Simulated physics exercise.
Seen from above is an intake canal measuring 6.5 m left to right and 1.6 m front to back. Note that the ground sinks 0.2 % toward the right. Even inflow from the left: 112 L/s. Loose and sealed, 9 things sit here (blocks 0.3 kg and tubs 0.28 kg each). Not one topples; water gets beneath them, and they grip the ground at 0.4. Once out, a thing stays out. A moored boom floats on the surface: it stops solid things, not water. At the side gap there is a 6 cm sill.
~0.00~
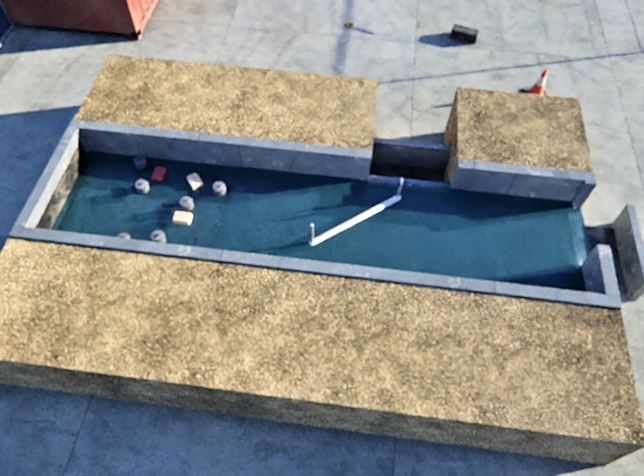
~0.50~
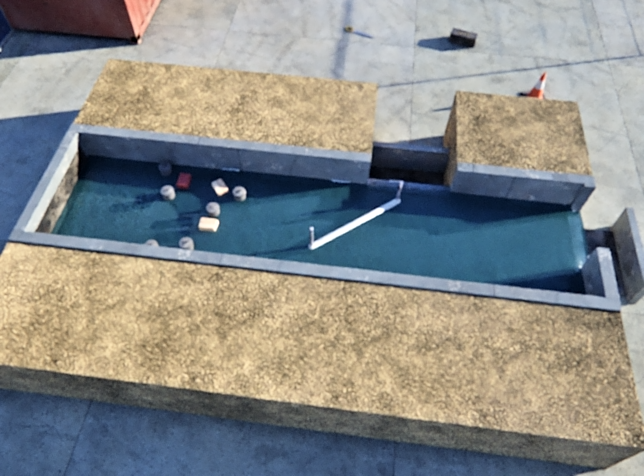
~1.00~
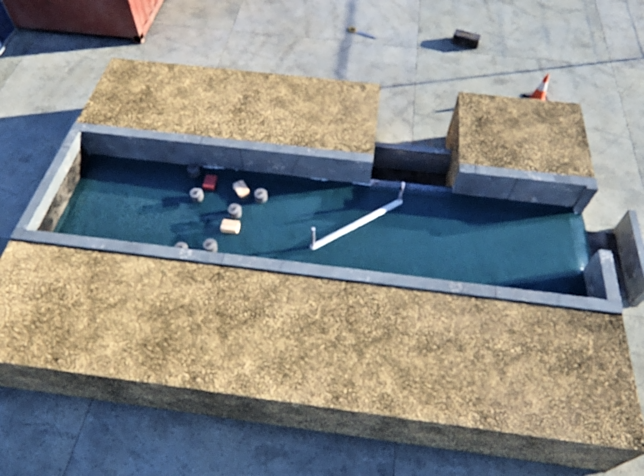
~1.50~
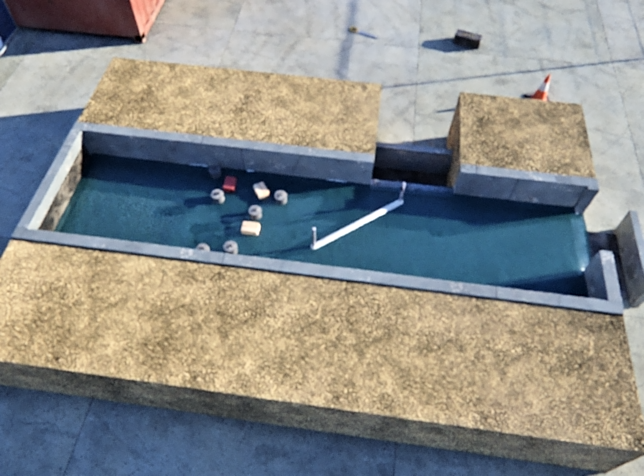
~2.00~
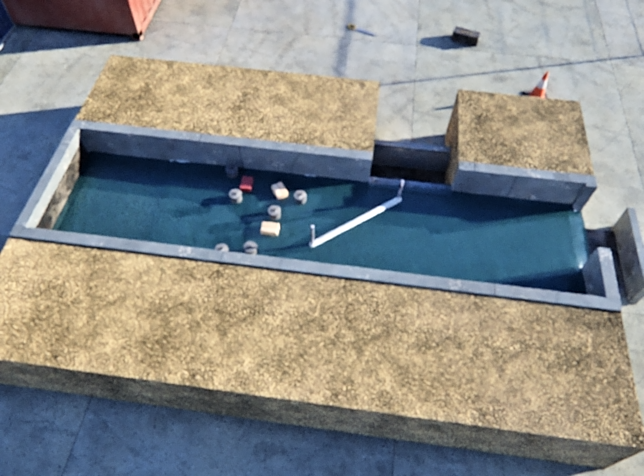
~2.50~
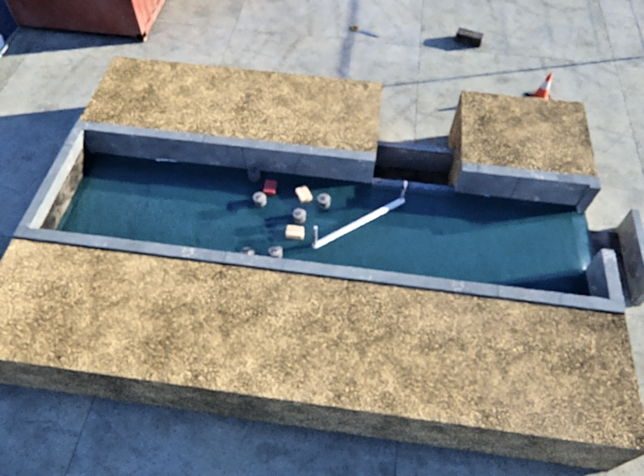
The clip opens on a walled channel of blue-green water seen from above, with small pale tubs and blocks, one of them red, floating near its left end. The loose cluster drifts steadily rightward, staying together, until its leading pieces are close to a white boom slanting across the water.
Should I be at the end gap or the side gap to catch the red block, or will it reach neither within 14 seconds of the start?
I would say side opening.
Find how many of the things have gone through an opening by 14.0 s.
9.
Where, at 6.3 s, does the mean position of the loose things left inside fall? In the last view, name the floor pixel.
It sits at about (407, 236).
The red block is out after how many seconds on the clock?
Somewhere near 5.5 s.
After 3.5 s the red block is near (312, 191), 2.0 m from its start, afloat; 0 of 9 are out; 9 afloat.
After 6.3 s the red block has gone out by the side gap; 5 of 9 are out; 4 afloat.
After 10.0 s the red block has gone out by the side gap; 7 of 9 are out; 2 afloat.
After 14.0 s the red block has gone out by the side gap; 9 of 9 are out; 0 afloat.
